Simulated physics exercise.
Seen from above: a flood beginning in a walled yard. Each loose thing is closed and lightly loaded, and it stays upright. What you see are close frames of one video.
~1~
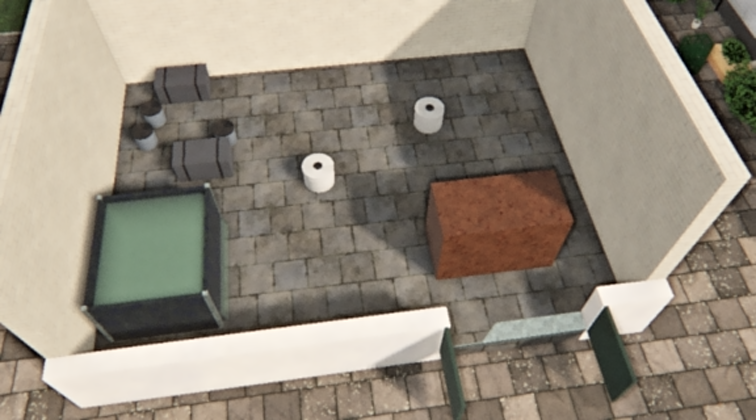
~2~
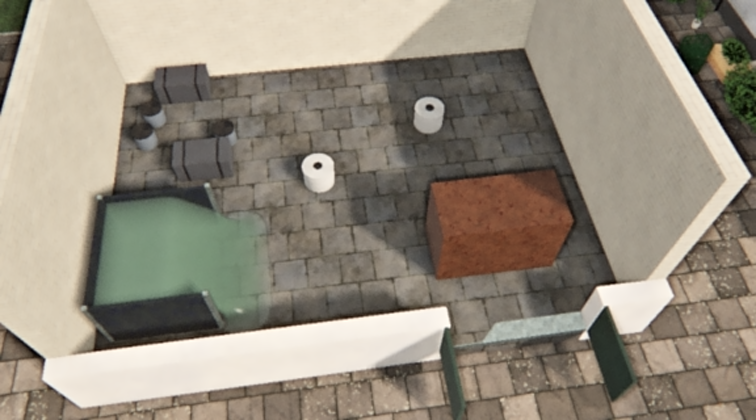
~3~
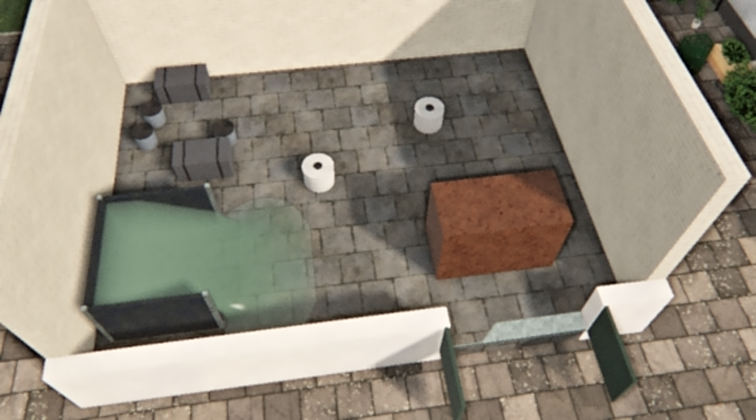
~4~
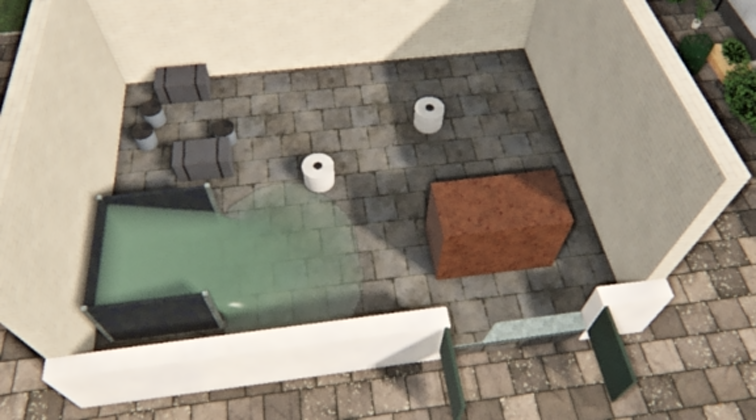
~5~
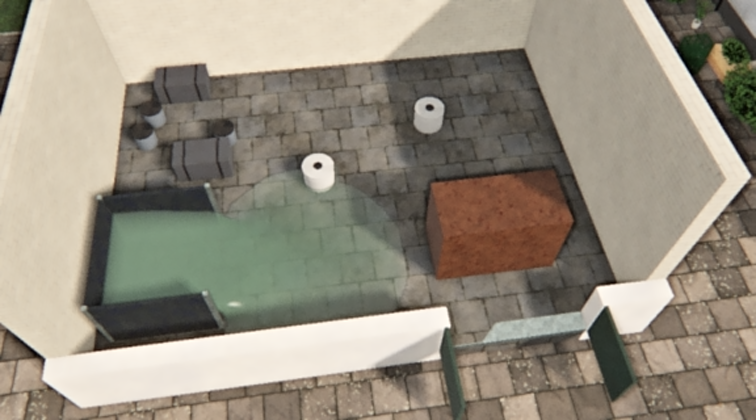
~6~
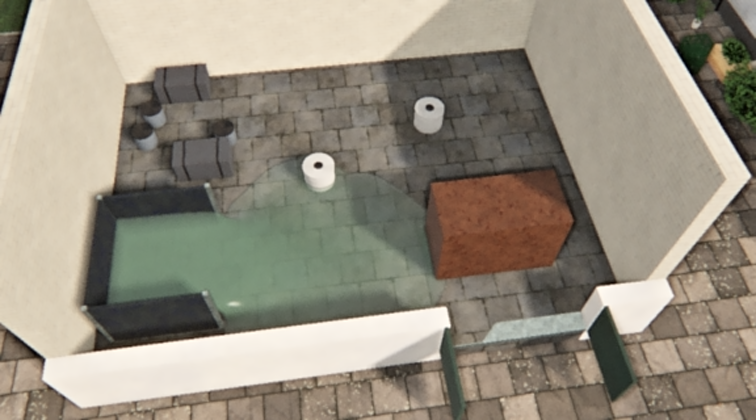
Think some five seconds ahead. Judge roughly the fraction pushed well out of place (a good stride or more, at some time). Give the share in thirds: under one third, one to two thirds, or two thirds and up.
The result is a share beneath one third.
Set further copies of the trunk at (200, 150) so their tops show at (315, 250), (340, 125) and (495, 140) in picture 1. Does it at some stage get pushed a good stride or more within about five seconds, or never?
One after the other: That far or more, less than that, moved that far.
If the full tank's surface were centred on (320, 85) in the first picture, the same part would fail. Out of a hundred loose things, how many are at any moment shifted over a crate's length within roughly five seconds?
I'd put it close to 10 percent.
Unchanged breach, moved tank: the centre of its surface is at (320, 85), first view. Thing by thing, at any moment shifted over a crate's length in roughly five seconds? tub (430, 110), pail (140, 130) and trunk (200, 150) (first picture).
The three, one by one: Past that mark, short of that and short of that.
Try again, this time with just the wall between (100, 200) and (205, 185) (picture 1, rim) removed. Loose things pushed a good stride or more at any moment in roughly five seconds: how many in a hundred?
Roughly 100 in a hundred.
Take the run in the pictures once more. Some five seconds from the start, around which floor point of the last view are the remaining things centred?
Somewhere near (262, 117) in the last view.
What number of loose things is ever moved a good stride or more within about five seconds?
The figure is 2.
A moment on, 0 of 7 are well off their spots; 0 afloat.
Next, 2 of 7 are well off their spots; 1 afloat.
Later, 2 of 7 are well off their spots; 2 afloat.
In the end, 2 of 7 are well off their spots, and 2 have been at some point; 2 afloat.
